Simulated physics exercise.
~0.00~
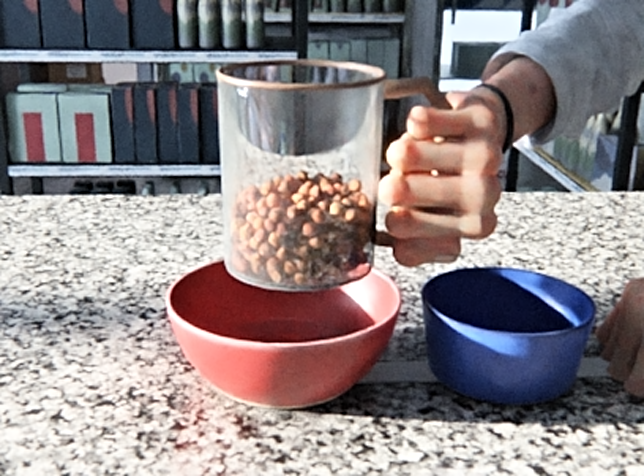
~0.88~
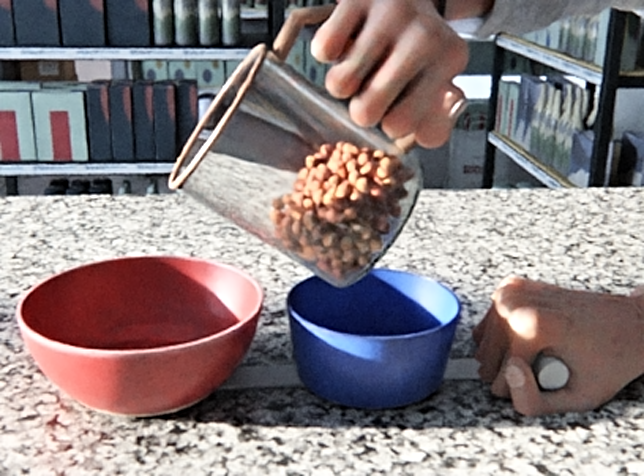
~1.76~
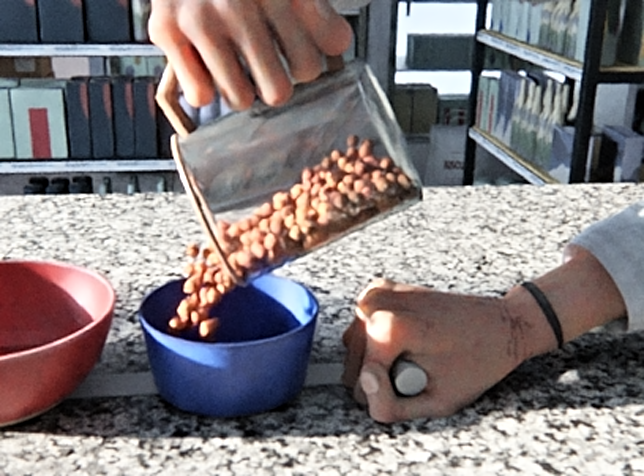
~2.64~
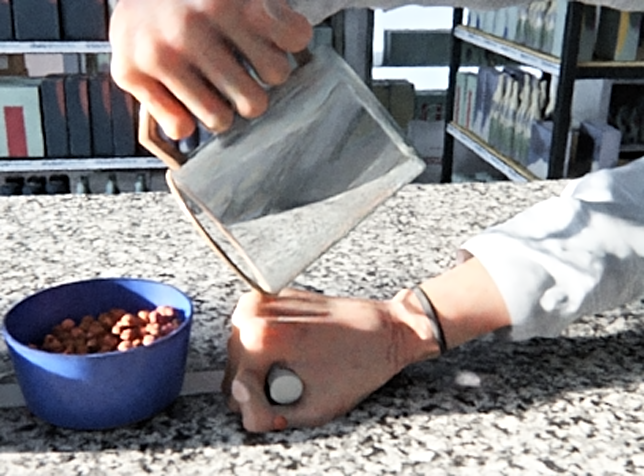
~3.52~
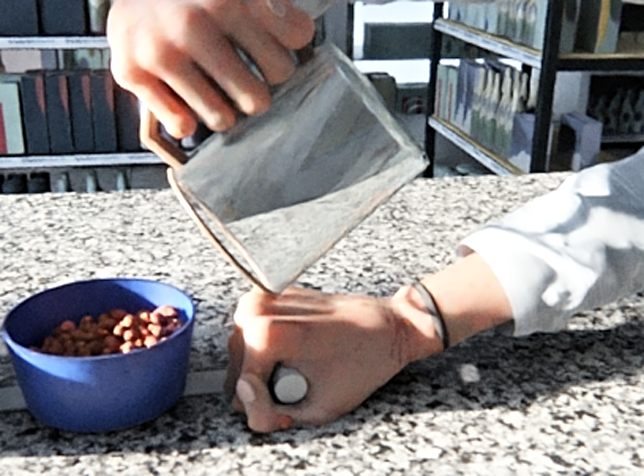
On a speckled stone counter, a hand tilting a clear cup of brown pellets past a red bowl, emptying it into a blue dish.
